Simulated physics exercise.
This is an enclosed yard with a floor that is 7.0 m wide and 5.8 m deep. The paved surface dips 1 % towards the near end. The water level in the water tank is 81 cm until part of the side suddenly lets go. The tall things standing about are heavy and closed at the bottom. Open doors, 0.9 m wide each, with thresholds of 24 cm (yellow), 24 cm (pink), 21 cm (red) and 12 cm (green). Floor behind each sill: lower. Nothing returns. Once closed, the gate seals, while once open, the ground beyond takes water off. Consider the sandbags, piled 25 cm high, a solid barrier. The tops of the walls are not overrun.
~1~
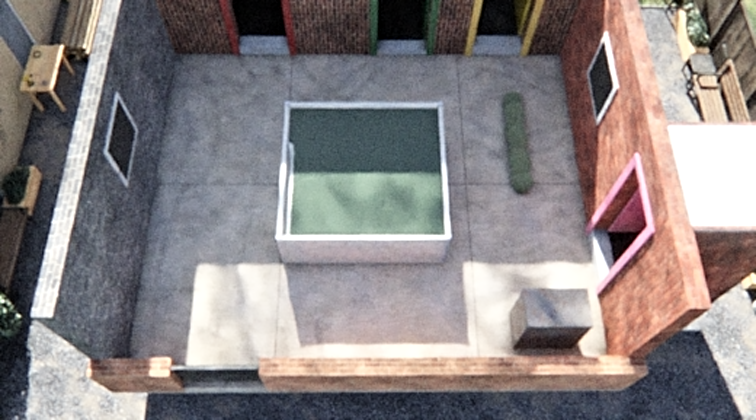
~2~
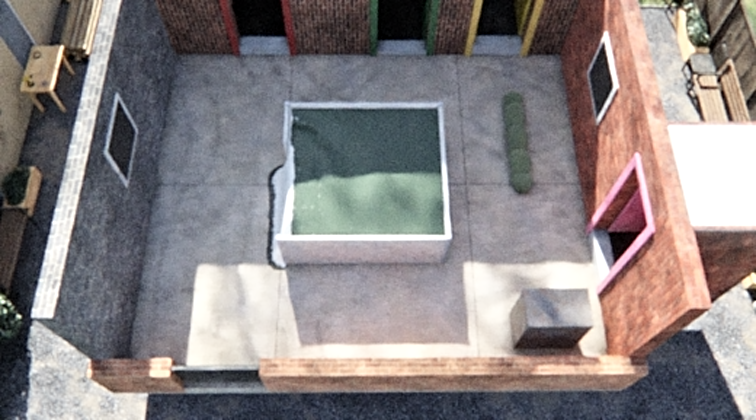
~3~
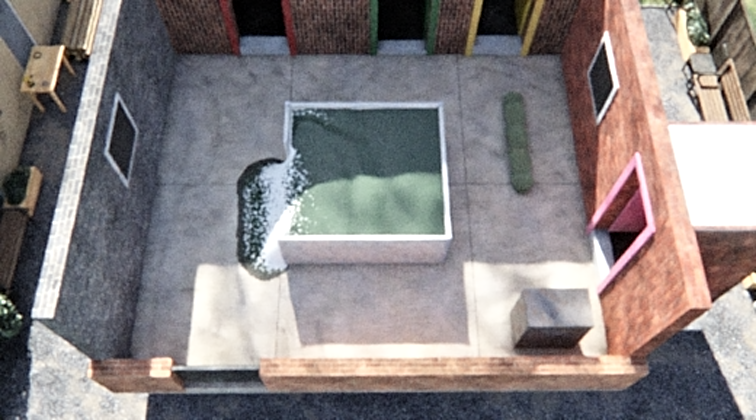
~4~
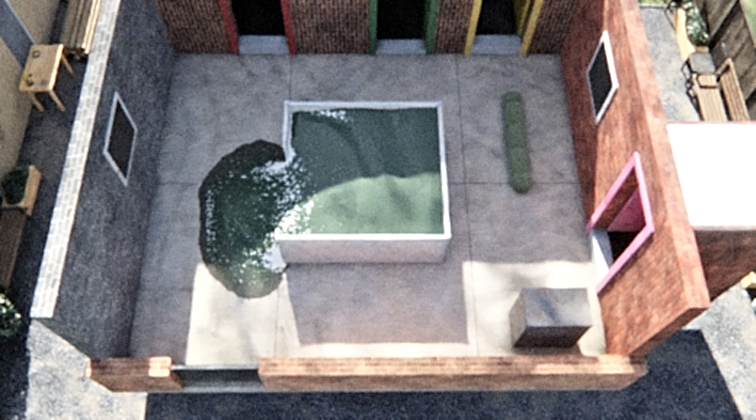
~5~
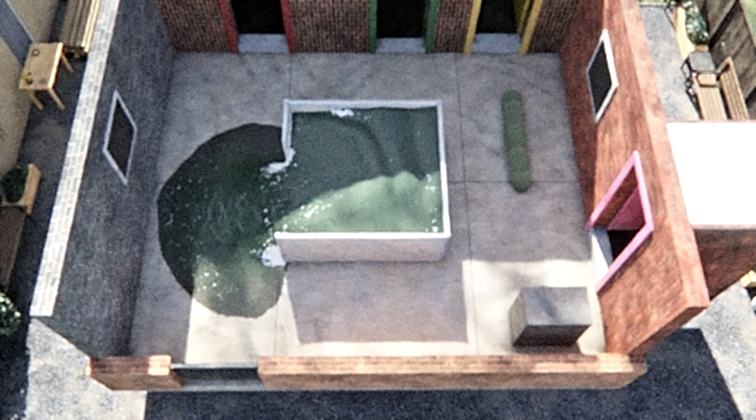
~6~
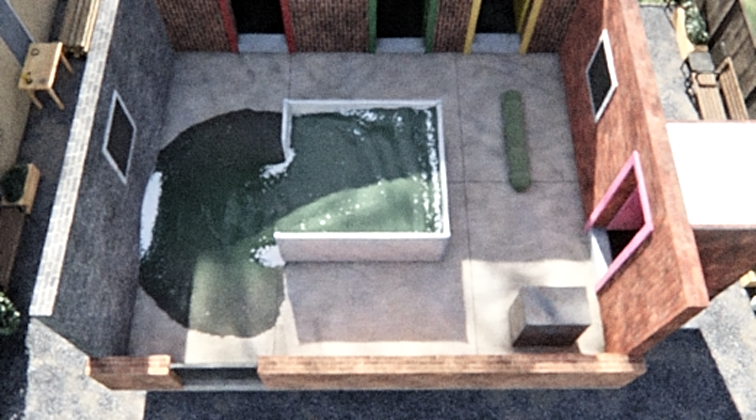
In the video, green water sits in a white-walled tank inside a brick-walled yard, then pours through the tank's left side, foaming at first and spreading across the paved floor in a wide dark pool that reaches the left wall.
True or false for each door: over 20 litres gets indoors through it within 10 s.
Yellow door - false, pink door - false, red door - false, green door - false.
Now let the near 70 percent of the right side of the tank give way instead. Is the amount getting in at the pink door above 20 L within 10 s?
Then the pink door ends up out of bounds.
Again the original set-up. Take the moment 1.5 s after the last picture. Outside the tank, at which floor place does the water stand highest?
You'll find it around (126, 369).
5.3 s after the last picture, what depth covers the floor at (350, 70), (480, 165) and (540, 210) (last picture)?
Approximately 6, 5 and 7 centimetres, going through them in turn.
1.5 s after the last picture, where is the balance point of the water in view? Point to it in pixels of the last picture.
Centre: Approx. (270, 212) px.
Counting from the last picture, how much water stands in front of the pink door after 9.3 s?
Roughly 22.5 centimetres.
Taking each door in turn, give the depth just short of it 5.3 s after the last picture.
In centimetres - yellow: 3, pink: 20, red: 14, green: 5.
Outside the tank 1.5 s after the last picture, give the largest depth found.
Around 63 centimetres.
Then, 0.7 s after the last picture water covers 25 % of the floor and is deepest (54 cm) near (158, 233); yellow door not reached, pink door not reached, red door not reached, green door not reached.
Then, 1.5 s after the last picture water covers 30 % of the floor and is deepest (63 cm) near (126, 369); yellow door not reached, pink door not reached, red door 6 cm at the sill, 0 L in, green door not reached.
Then, 2.8 s after the last picture water covers 65 % of the floor and is deepest (38 cm) near (126, 369); yellow door not reached, pink door not reached, red door 20 cm at the sill, 0 L in, green door 4 cm at the sill, 0 L in.
Then, 5.3 s after the last picture water covers 95 % of the floor and is deepest (26 cm) near (595, 367); yellow door 3 cm at the sill, 0 L in, pink door 20 cm at the sill, 1 L in, red door 14 cm at the sill, 1 L in, green door 5 cm at the sill, 0 L in.
Then, 9.3 s after the last picture water covers 95 % of the floor and is deepest (24 cm) near (596, 297); yellow door 14 cm at the sill, 0 L in, pink door 23 cm at the sill, 1 L in, red door 8 cm at the sill, 1 L in, green door 14 cm at the sill, 5 L in.
